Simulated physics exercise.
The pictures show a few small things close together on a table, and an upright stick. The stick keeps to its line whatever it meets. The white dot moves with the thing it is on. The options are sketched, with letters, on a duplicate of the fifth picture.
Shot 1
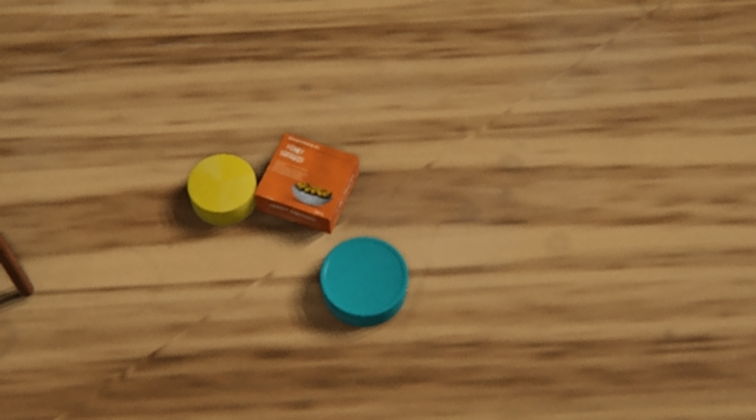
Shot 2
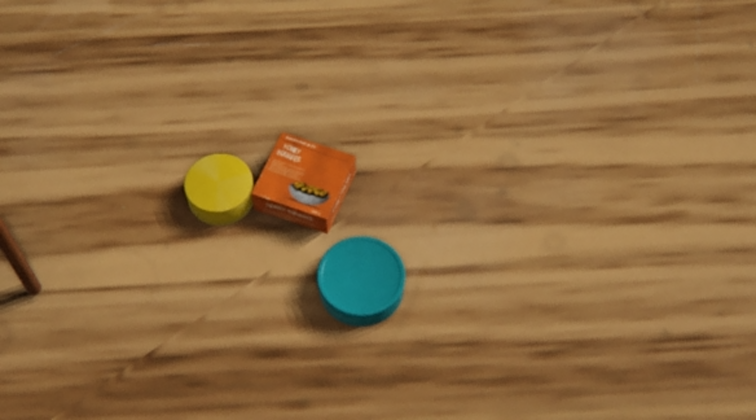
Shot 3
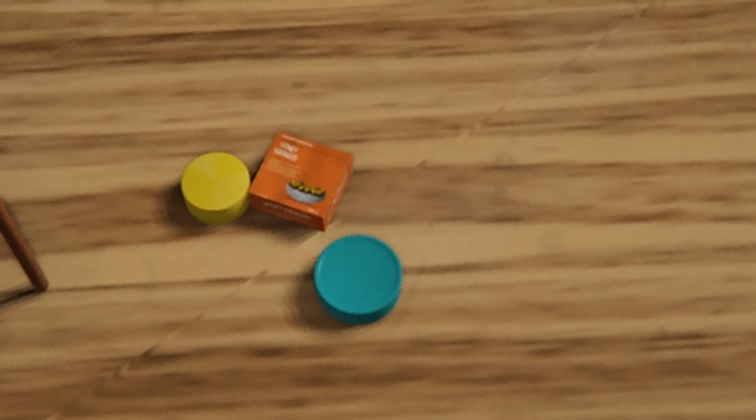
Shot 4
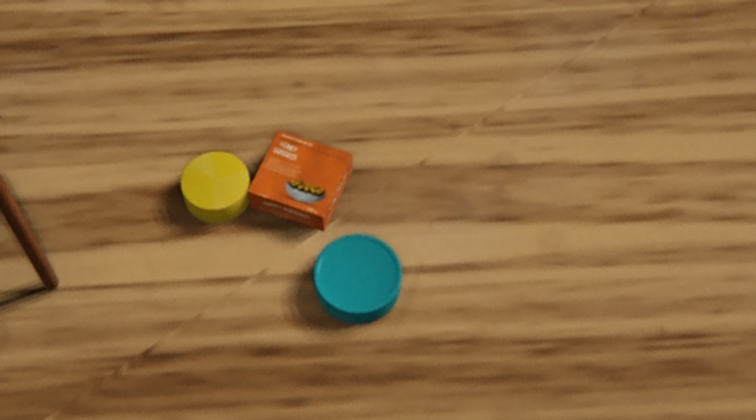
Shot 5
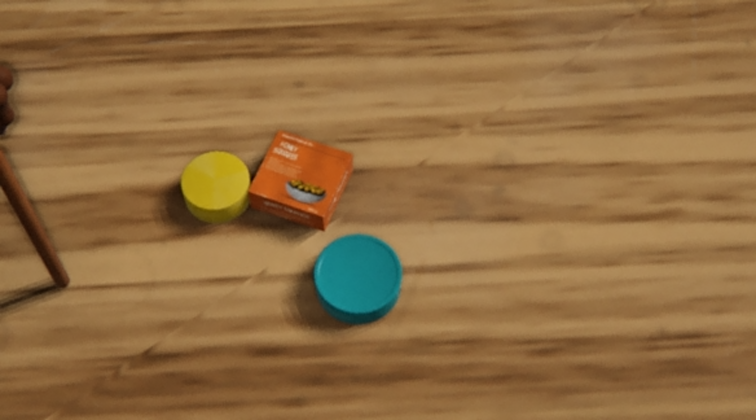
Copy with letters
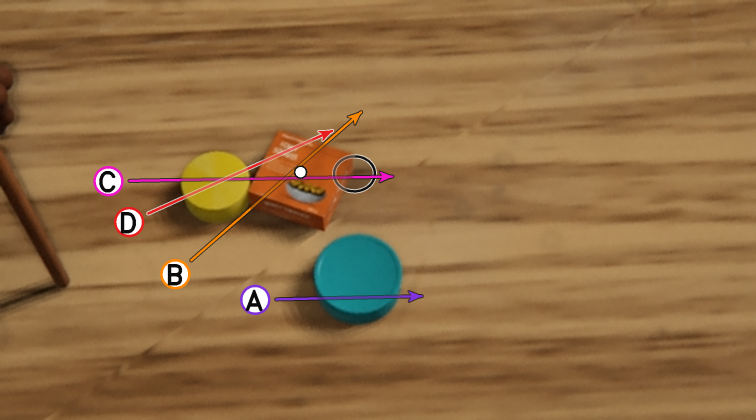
Brown stick edging in from the left on a wooden table, while a turquoise jar, orange packet and yellow tin stay put.
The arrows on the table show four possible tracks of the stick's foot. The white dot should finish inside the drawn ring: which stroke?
Push along D.
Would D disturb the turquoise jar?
No.
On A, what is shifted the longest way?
The turquoise jar.
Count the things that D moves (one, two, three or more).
In all, two.
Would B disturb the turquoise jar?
No.
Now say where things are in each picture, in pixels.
Turquoise jar (365, 283); yellow tin (223, 190); orange packet (308, 183), in the first picture.
Orange packet (305, 183); turquoise jar (362, 282), in the second picture.
Yellow tin (217, 188); orange packet (302, 181), in the third picture.
Turquoise jar (358, 280); yellow tin (216, 188), in the fourth picture.
Orange packet (302, 181); turquoise jar (359, 280); yellow tin (217, 188), in the fifth picture.
On the copy, A from (276, 299) to (422, 296); B from (191, 260) to (361, 112); C from (129, 181) to (393, 177); D from (148, 213) to (332, 131); the ring at (354, 174); the white dot at (300, 172).
On D. First, foot of the stick (217, 184); orange packet (330, 183); yellow tin (255, 184).
Then, foot of the stick (283, 154); orange packet (356, 184); yellow tin (281, 186).
Finally, foot of the stick (332, 132); orange packet (356, 184); yellow tin (281, 186); the dot on the orange packet is in the ring.
By contrast, A leaves the dotted thing at (302, 181); B leaves the dotted thing at (384, 147); C leaves the dotted thing at (409, 210).
